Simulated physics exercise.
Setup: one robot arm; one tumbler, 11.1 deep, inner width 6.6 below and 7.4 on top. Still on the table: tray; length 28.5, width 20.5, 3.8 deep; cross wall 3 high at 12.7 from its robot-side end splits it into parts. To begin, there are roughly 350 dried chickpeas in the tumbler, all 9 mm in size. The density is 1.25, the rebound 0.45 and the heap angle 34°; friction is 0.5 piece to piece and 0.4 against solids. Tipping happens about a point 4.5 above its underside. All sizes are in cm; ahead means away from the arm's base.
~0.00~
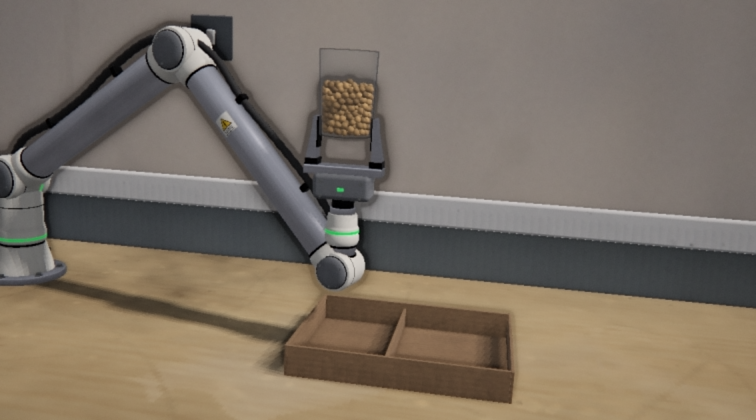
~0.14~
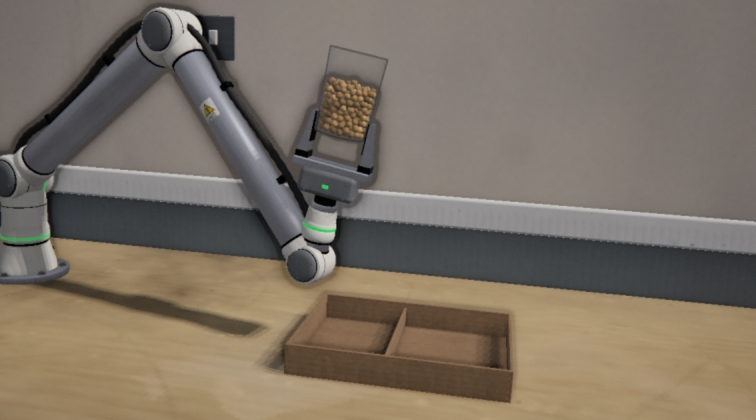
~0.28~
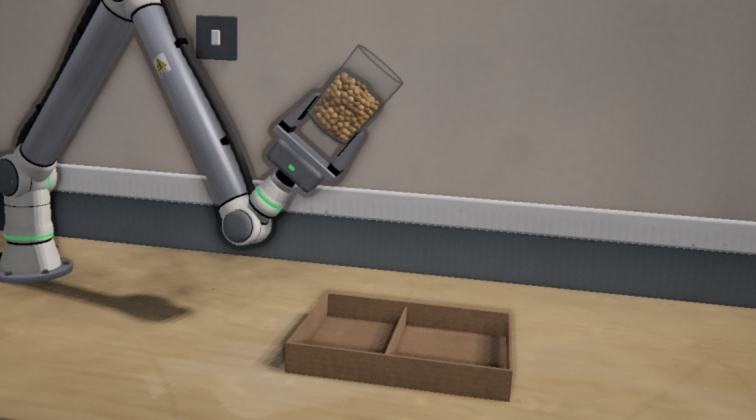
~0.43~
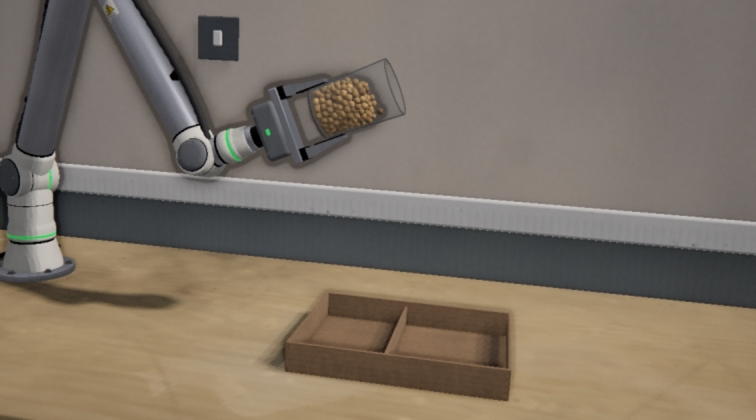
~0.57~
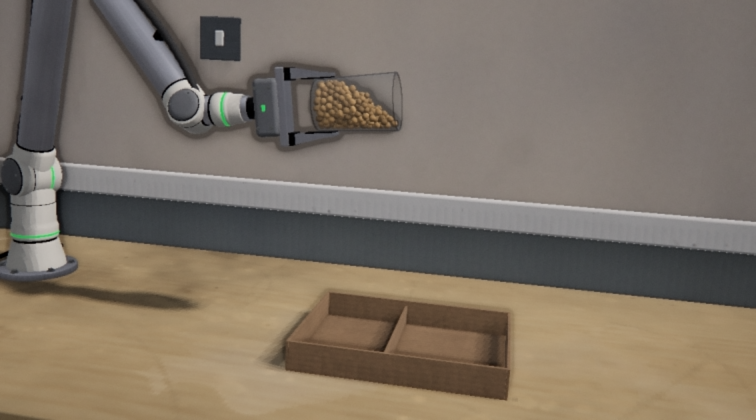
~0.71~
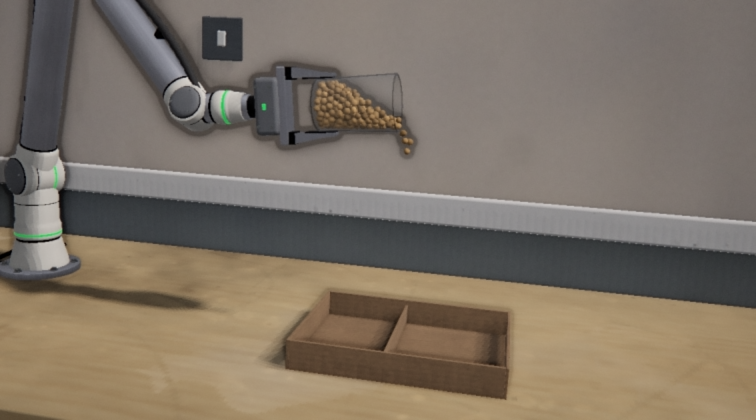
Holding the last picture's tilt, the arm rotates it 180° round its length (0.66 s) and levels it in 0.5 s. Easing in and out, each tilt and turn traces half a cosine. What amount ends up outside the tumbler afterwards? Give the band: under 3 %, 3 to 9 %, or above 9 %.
The band is above 9 %.
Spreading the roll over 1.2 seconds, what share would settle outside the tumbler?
In that case around 15 percent.
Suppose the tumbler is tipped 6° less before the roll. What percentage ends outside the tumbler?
The share would be around 5 per cent.
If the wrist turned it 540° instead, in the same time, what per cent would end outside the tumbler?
Around 20 %.
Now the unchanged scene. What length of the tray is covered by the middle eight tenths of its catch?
14 cm, roughly.
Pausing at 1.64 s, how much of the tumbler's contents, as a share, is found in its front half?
About 40 per cent.
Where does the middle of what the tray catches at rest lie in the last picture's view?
The middle lies at roughly (444, 353).
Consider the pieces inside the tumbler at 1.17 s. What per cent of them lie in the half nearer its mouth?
Share in mouth half: Approx. 35 %.
After 1.17 s, tipped 85°, highest piece 37 above the table; 331 in the tumbler, 9 in the far-side part, 8 in flight or on a rim.
After 1.64 s, tipped 38°, highest piece 39 above the table; 296 in the tumbler, 46 in the far-side part, 1 in the robot-side part, 5 in flight or on a rim.
After 2.07 s, upright, highest piece 39 above the table; 296 in the tumbler, 50 in the far-side part, 1 in the robot-side part, 1 on the table or floor.
After 2.77 s, upright, highest piece 39 above the table; 296 in the tumbler, 50 in the far-side part, 1 in the robot-side part, 1 on the table or floor.
At rest, 296 in the tumbler, 50 in the far-side part, 1 in the robot-side part, 1 on the table or floor. That is 15 % outside the tumbler.
